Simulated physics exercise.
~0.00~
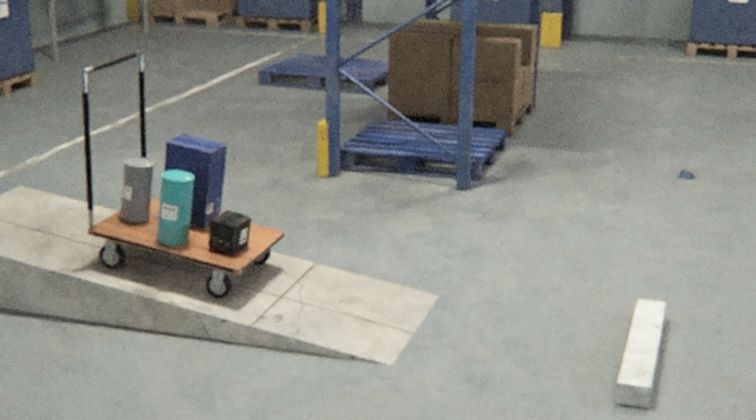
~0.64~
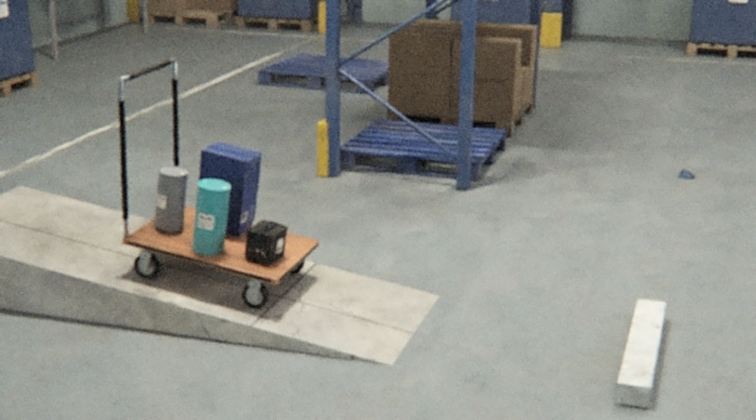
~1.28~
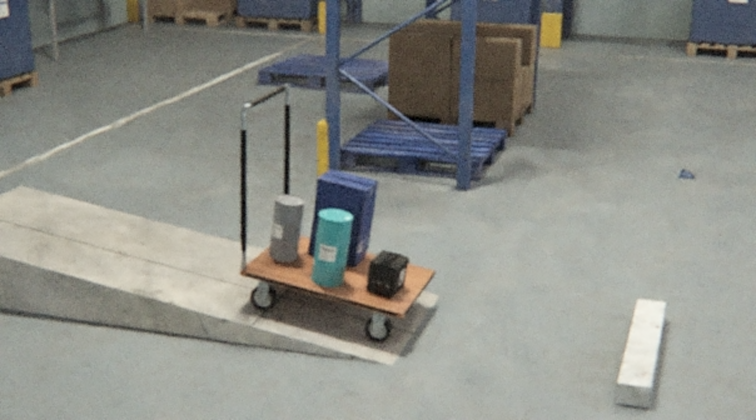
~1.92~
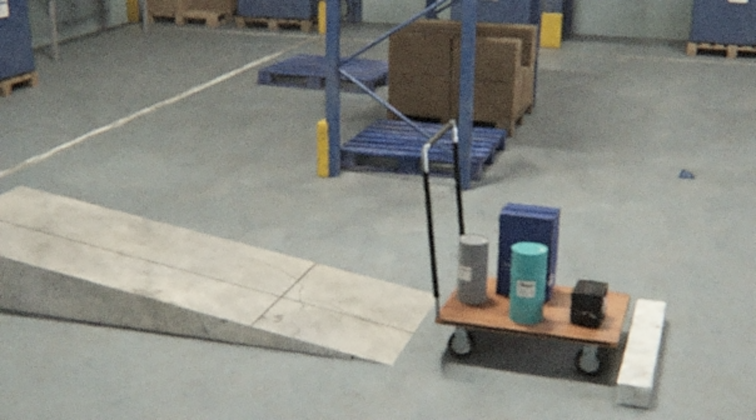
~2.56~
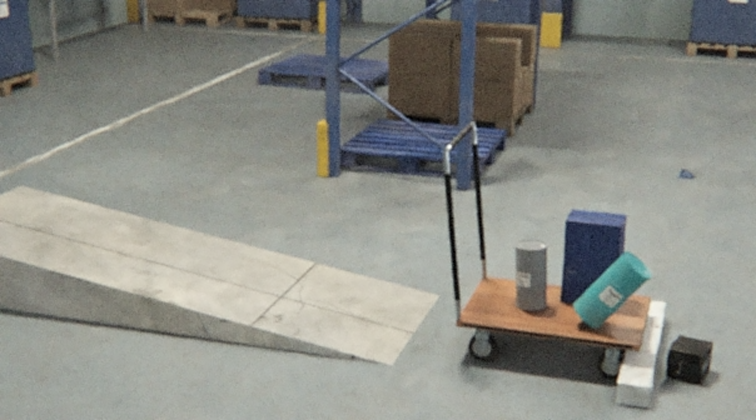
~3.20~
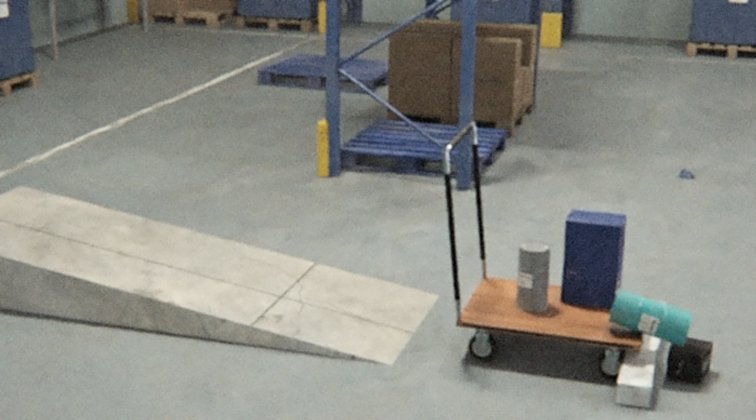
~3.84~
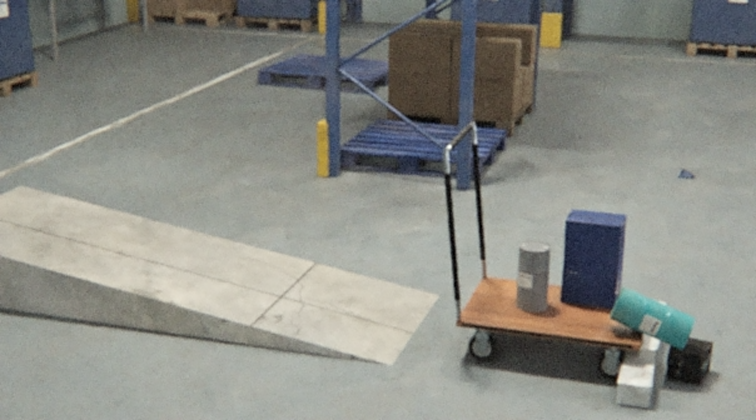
In the video, a trolley carrying two canisters, a blue box and a black parcel rolls rightward down a ramp and stops at a kerb, where the parcel tumbles off and the turquoise canister topples over the edge, leaving the grey canister and blue box upright on the deck.
